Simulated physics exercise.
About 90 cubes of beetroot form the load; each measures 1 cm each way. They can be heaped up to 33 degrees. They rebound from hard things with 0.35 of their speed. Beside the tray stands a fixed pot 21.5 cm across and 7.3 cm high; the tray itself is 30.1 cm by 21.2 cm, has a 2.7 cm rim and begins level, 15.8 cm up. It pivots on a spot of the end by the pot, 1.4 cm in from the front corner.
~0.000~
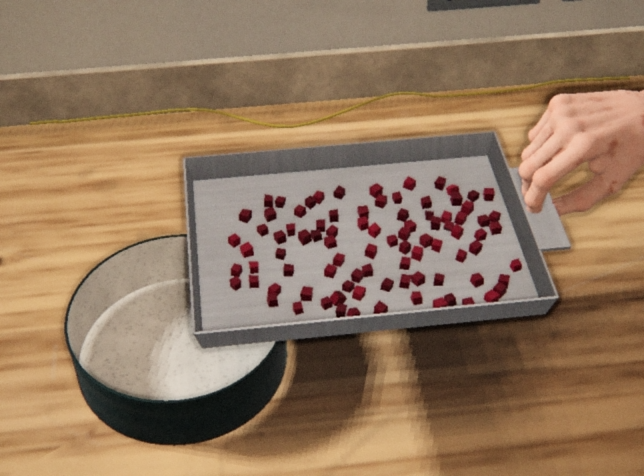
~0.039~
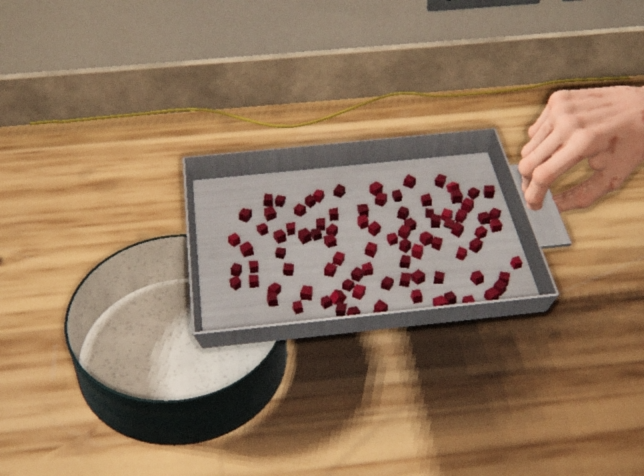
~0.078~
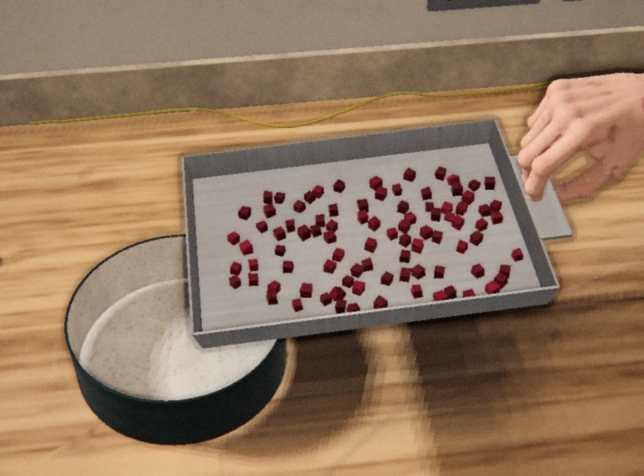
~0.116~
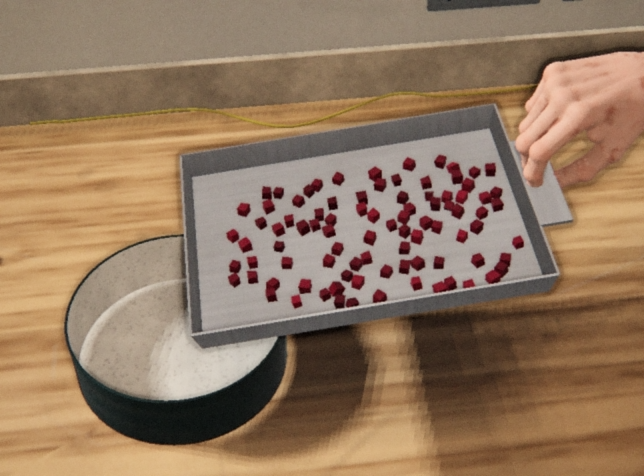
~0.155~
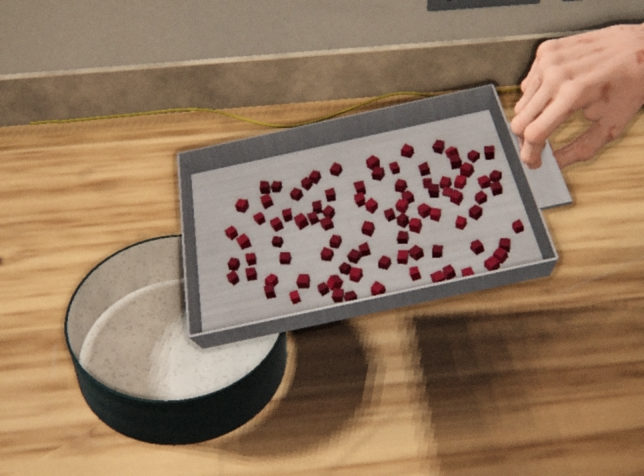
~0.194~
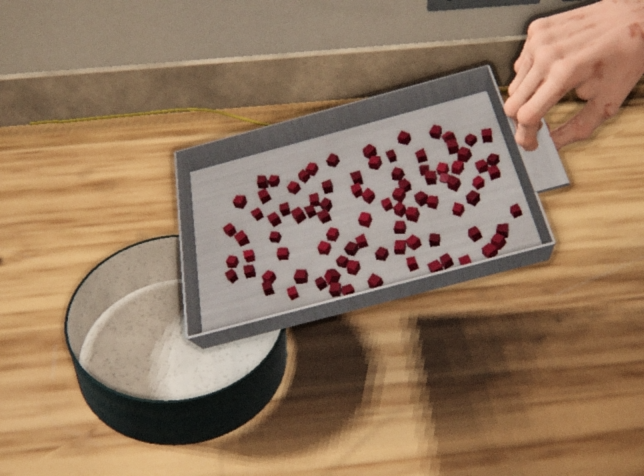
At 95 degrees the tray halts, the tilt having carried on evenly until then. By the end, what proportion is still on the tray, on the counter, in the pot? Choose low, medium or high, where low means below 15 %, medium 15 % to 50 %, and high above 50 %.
Shares - left on the tray: Low, counter: High, pot: Medium.
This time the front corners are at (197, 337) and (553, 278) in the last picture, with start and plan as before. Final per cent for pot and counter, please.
Split: Pot = 0, counter = 100.
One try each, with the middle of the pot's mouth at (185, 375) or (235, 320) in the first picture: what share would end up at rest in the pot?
First try around 80 %, second around 5 %.
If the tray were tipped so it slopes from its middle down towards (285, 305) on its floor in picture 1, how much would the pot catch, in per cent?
0 %.
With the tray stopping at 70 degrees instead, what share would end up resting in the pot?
Around 15 in a hundred.
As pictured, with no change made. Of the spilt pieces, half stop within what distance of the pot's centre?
About 22 cm from the centre.
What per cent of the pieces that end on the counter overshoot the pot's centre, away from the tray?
Around 100 in a hundred.
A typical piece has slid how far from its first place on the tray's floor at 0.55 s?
About 4 cm.
After 0.55 s, tilt 53 degrees; the tray holds 100 %, the pot 0 %.
Then, at 0.79 s, tilt 79 degrees; the tray holds 65 %, the pot 0 %.
After 1.14 s, tilt 95 degrees; the tray holds 15 %, the pot 25 %.
At rest (2.3 s), tray 0 %, counter 65 %, pot 35 %.
